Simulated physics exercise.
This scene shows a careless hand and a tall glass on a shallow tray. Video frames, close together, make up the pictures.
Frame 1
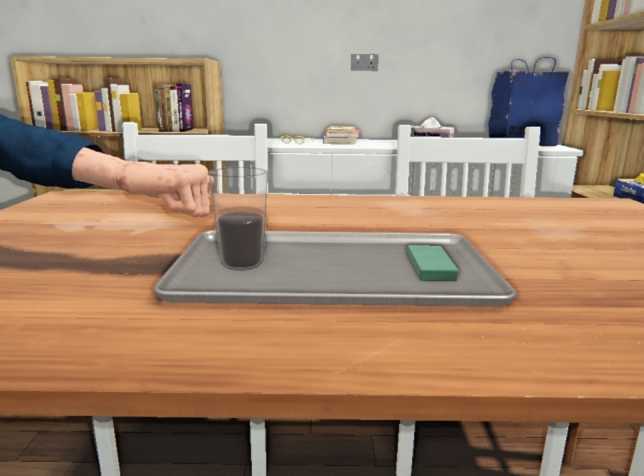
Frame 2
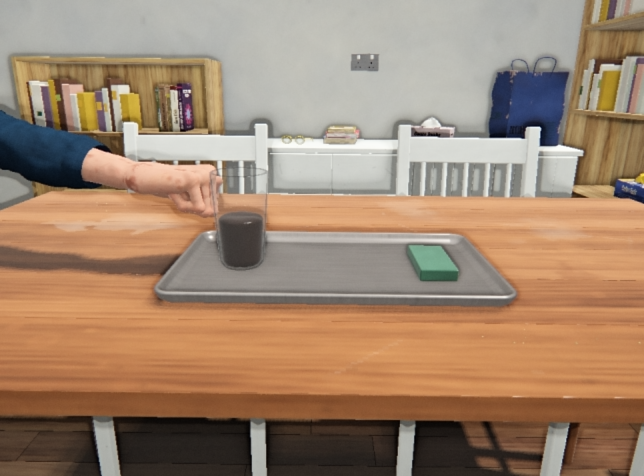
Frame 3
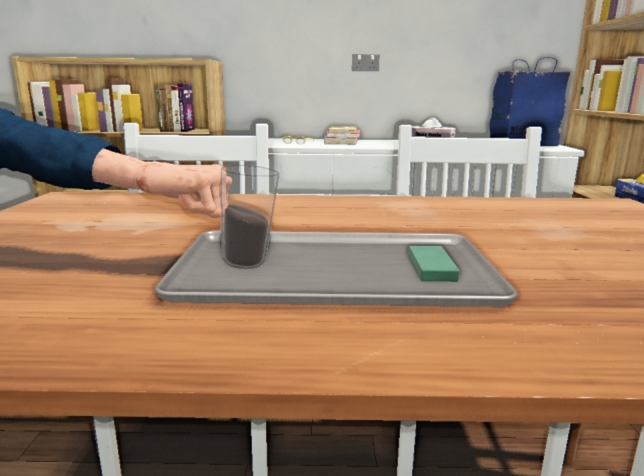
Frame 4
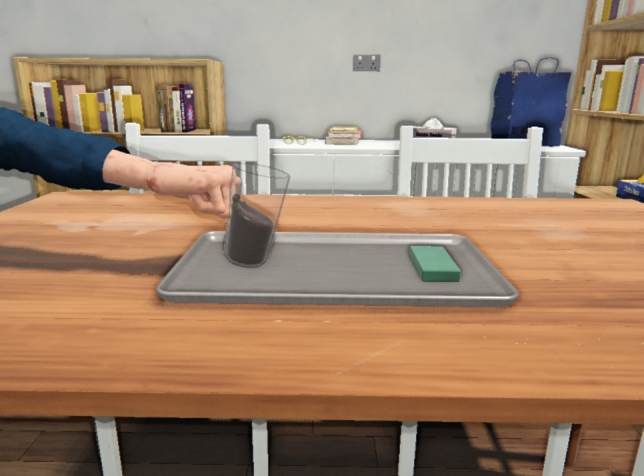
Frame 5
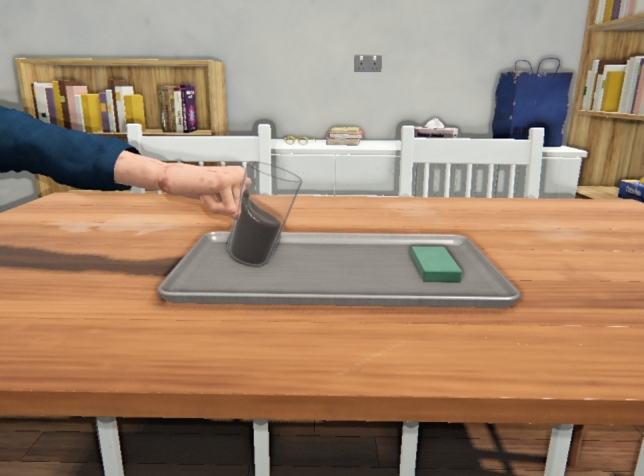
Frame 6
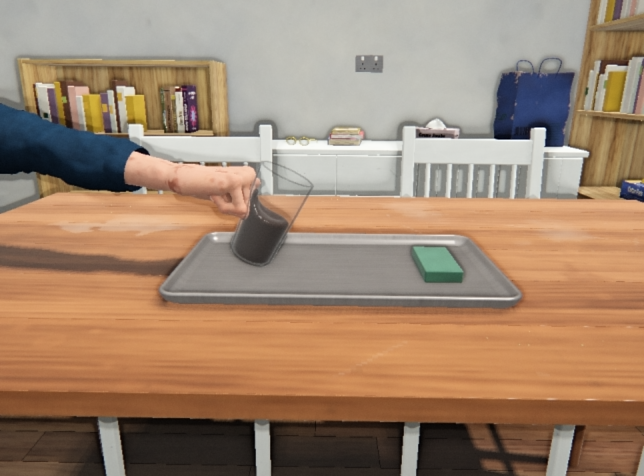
A hand tilting a clear glass of dark liquid gradually to the right on a grey tray holding a green block.
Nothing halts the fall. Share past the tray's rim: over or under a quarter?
Honestly, less than a quarter flows off the tray.
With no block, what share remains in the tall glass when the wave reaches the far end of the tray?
You'd be looking at something near 60 in a hundred.
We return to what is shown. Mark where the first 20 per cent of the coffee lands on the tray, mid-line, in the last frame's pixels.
(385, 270).
A moment on, the tall glass is falling and 100 per cent is in the glass, 0 on the tray and 0 above or beyond its rim.
Next, the tall glass lies on its side and 78 per cent is in the glass, 13 on the tray and 9 above or beyond its rim.
Then the tall glass lies on its side and 36 per cent is in the glass, 42 on the tray and 23 above or beyond its rim.
Later the tall glass lies on its side and 19 per cent is in the glass, 72 on the tray and 9 above or beyond its rim.
At rest 92 per cent is held by tray and glass, 8 is off the tray.
